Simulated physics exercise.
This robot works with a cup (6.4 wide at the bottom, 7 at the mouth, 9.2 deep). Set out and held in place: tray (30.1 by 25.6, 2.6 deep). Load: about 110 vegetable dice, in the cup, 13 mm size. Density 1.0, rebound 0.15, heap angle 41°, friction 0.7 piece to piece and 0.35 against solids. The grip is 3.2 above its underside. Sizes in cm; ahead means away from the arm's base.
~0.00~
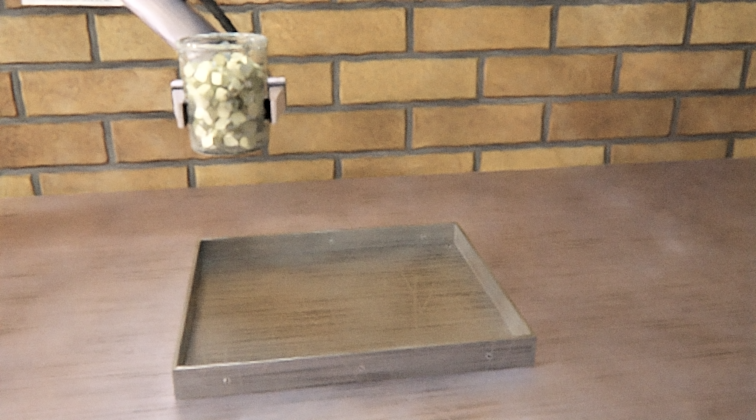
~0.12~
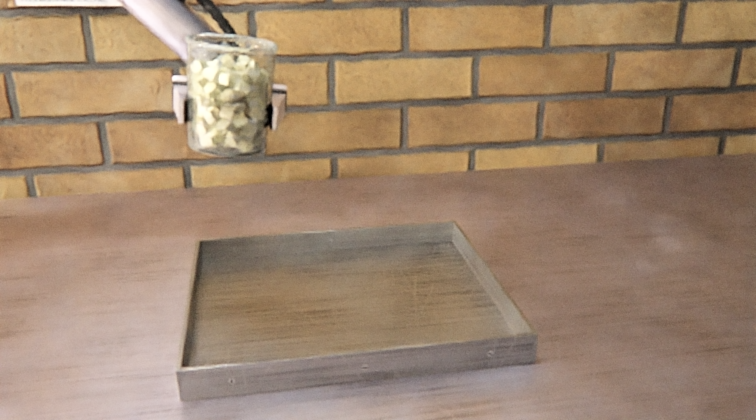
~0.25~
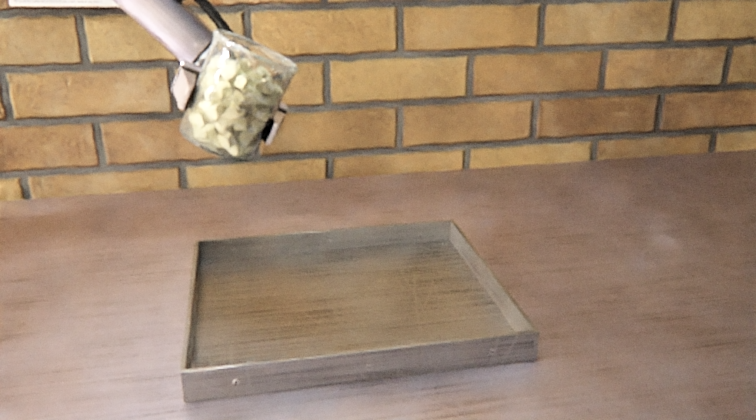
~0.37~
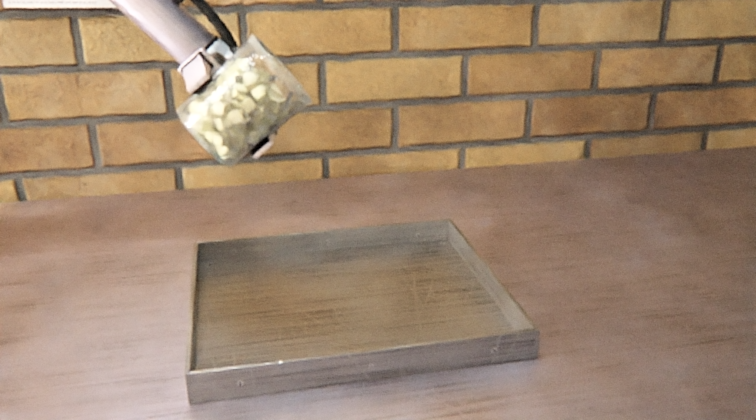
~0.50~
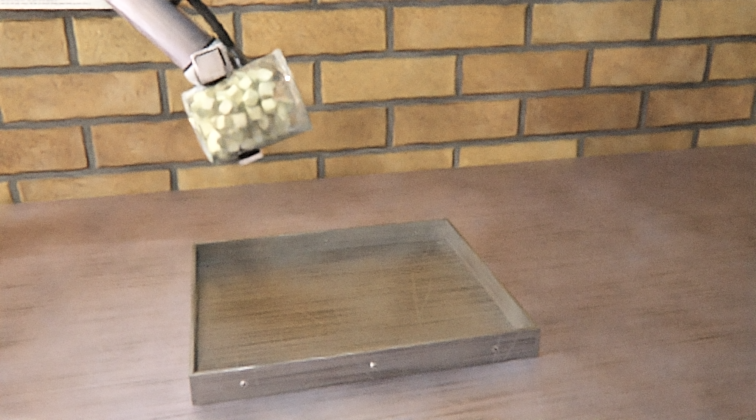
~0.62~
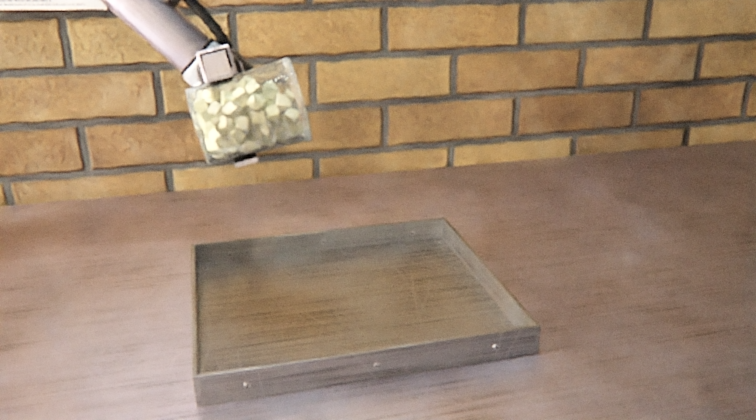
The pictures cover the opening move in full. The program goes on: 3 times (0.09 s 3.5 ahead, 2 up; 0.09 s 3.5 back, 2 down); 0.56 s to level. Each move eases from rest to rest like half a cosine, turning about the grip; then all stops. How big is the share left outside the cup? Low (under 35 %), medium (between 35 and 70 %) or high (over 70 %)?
A high share, over 70 %, ends outside the cup.
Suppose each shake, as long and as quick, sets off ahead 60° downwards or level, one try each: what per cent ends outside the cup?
Some 5 and 75 per cent.
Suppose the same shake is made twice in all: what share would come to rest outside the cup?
It would be near 90 per cent.
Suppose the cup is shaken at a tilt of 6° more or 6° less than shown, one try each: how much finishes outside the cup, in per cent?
About 100 and 90 per cent.
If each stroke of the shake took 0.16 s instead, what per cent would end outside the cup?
In that case some 40 per cent.
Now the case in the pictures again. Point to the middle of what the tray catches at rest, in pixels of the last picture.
At about (427, 286).
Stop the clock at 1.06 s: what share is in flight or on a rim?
About 12 per cent.
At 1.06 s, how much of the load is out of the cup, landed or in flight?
About 90 per cent by then.
After 1.06 s, tilted 78° forward, highest piece 22 above the table; 87 in the tray, 13 in the cup, 13 in flight or on a rim.
After 1.50 s, tilted 26° forward, highest piece 23 above the table; 101 in the tray, 12 in the cup.
After 1.92 s, level, highest piece 21 above the table; 101 in the tray, 12 in the cup.
After 2.97 s, level, highest piece 21 above the table; 101 in the tray, 12 in the cup.
At rest, 101 in the tray, 12 in the cup. That is 89 % outside the cup.
